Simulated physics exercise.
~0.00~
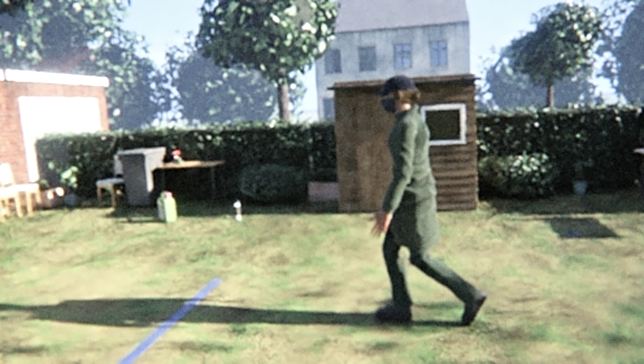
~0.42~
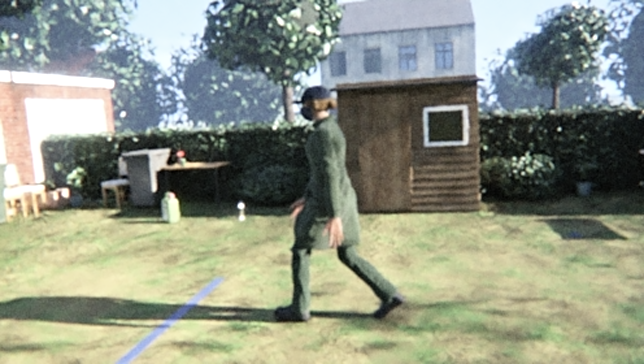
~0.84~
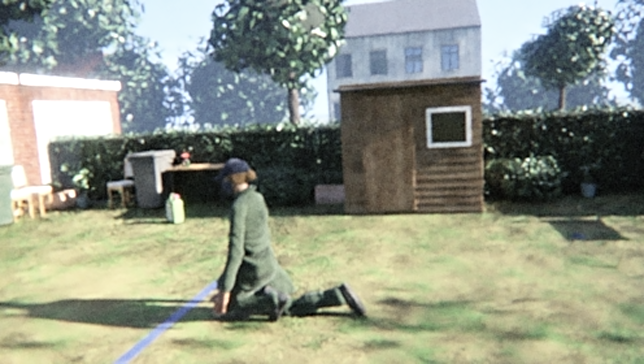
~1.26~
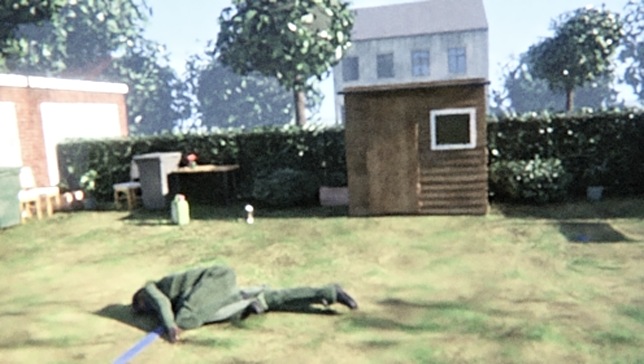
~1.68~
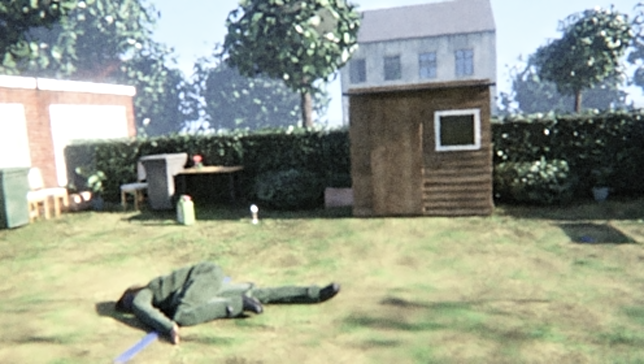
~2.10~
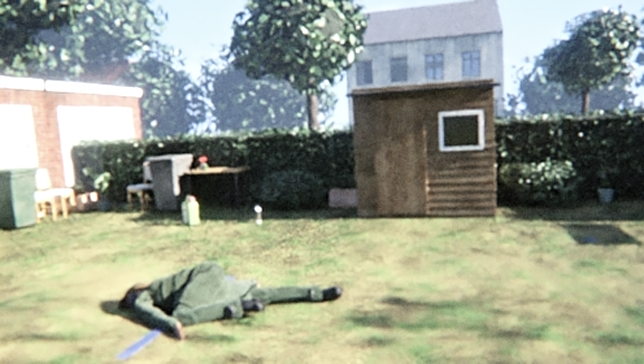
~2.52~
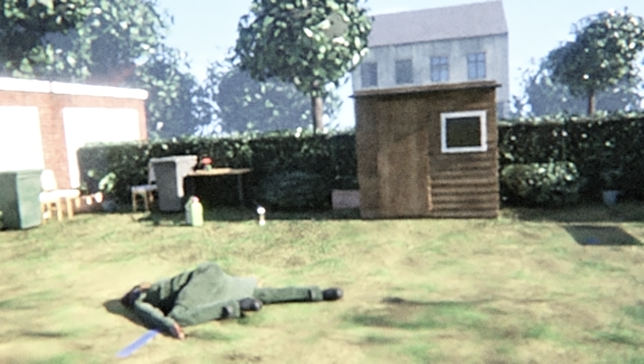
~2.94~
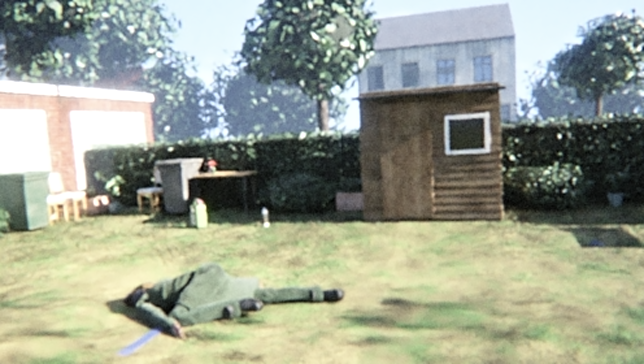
Person in long green coat and dark cap striding left across a lawn, collapsing forward and lying still, head and chest past blue tape.
